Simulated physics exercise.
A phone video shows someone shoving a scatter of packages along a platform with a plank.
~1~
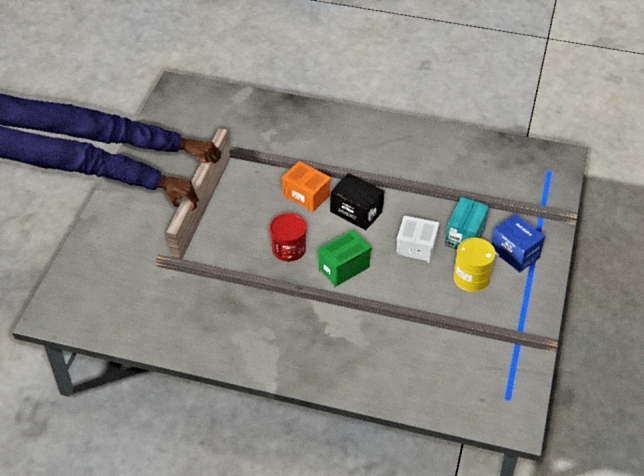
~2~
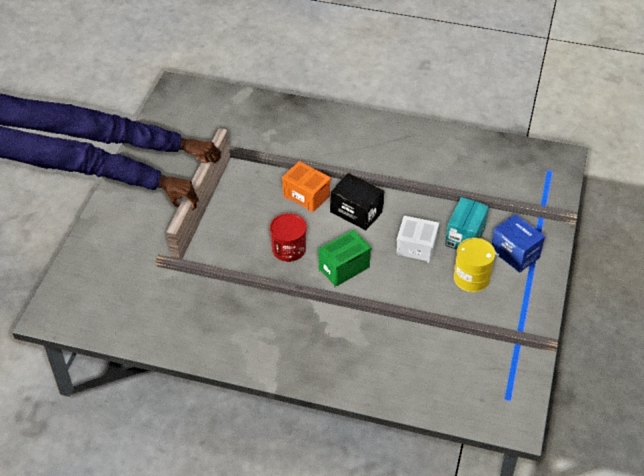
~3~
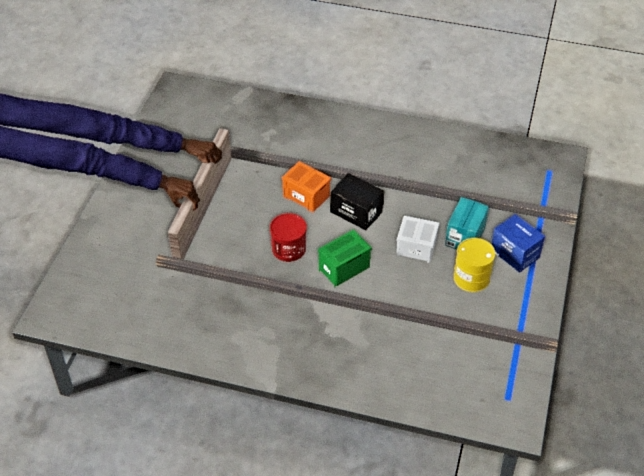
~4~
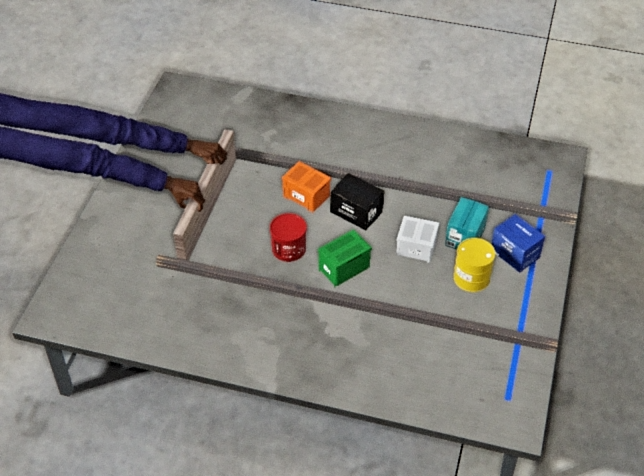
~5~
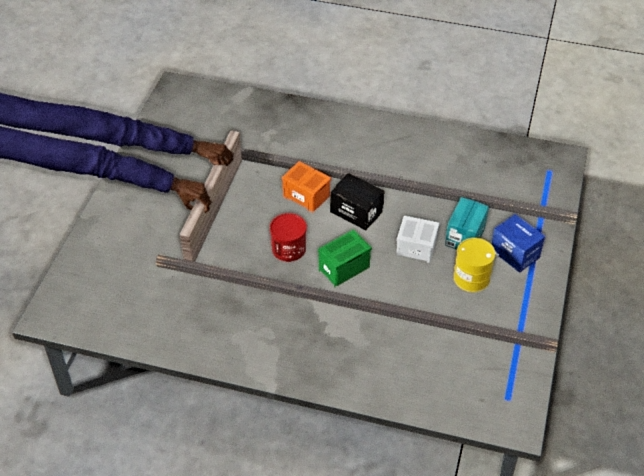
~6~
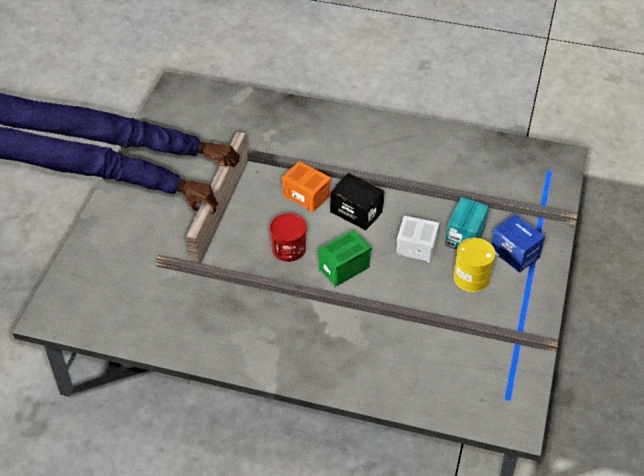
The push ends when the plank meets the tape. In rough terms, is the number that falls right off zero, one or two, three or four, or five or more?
It is three or four.
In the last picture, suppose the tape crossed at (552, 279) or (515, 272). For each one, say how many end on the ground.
Respectively 8 and 3.
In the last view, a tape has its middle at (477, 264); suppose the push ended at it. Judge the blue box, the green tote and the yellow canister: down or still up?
First, the blue box takes the fall; next, the green tote is safe; last, the yellow canister is safe.
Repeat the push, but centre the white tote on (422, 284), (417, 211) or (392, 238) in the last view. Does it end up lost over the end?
Spot by spot: It ends up off; it ends up off; it never drops.
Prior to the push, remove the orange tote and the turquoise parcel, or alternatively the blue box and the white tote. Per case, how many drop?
That gives 2 for the first pair taken away and 3 for the second.
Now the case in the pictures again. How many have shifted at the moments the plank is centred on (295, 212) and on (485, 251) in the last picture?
Answer - first 3, then 8.
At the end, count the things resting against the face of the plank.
4 end up touching it.
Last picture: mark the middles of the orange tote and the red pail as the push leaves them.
They come to rest around (561, 231) and (547, 290).
A little later, none off yet; blue box at rest near (517, 243); yellow canister at rest near (474, 265); turquoise parcel at rest near (469, 226).
When it is over, the number that fall off is three or four; down, black parcel, turquoise parcel, yellow canister and blue box.
